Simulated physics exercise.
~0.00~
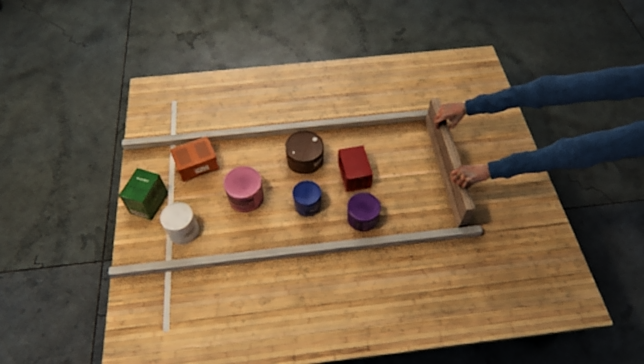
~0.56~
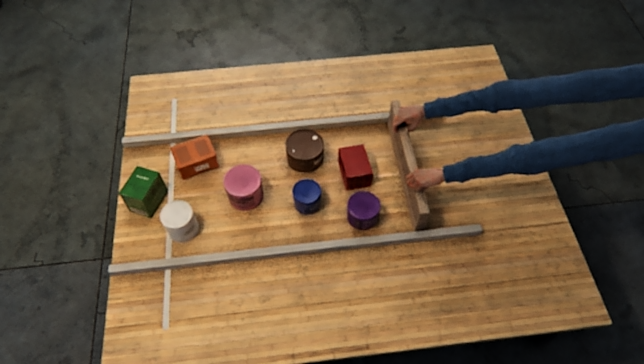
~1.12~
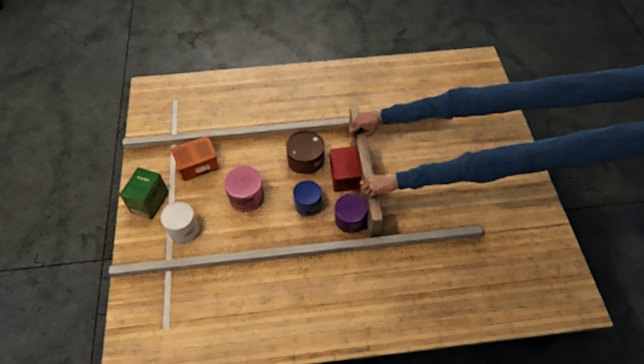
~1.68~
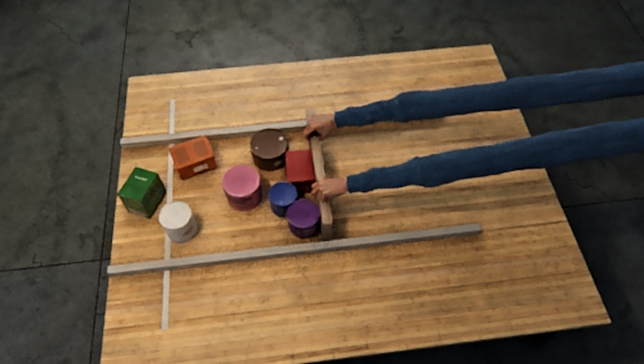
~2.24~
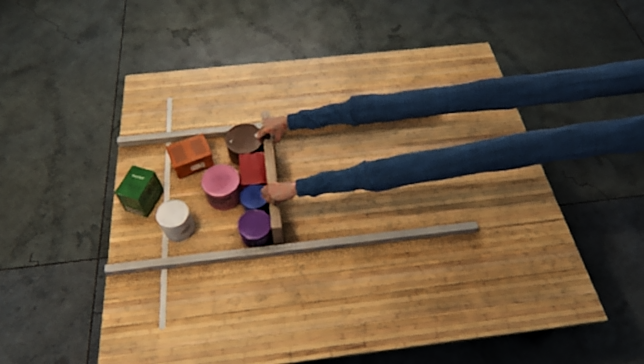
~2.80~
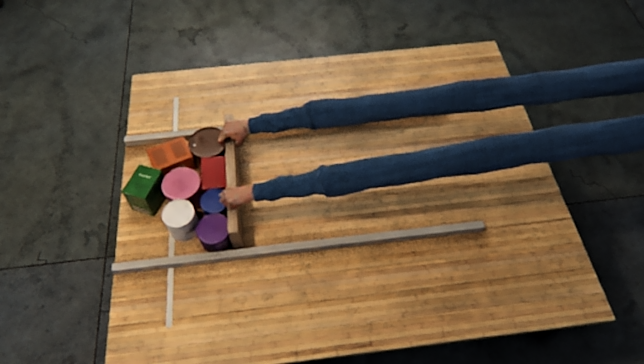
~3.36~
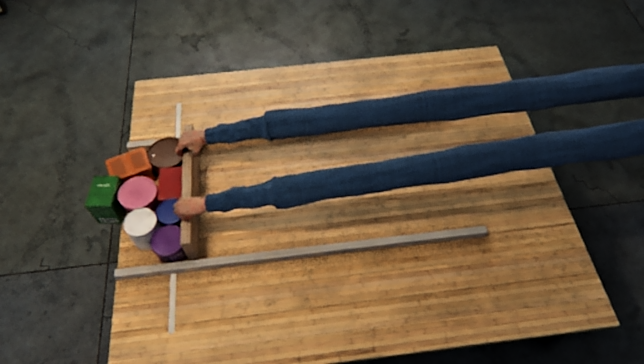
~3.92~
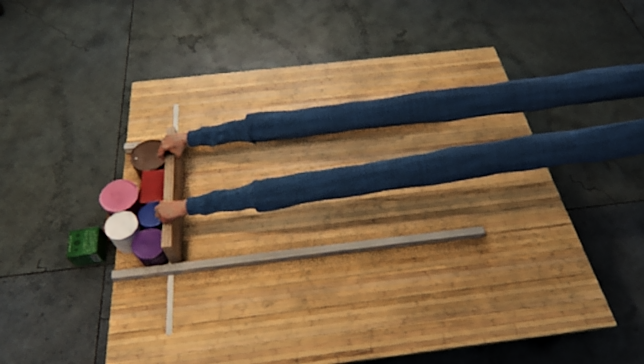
Two blue-sleeved arms reach in from the right over a low wooden platform on a dark floor, seen from above by a slightly swaying camera, and grip an upright plank between two pale battens. Red, brown, blue, purple, pink and white parcels and tubs stand to its left, with an orange tote and green box near a strip of tape. The hands slide the plank left, meeting the red crate and purple pail, then gathering the rest into a cluster. Pushed together past the tape, the pieces crowd the left edge. The orange tote drops out of sight and the green box goes over, while the others remain packed against the plank at the tape.
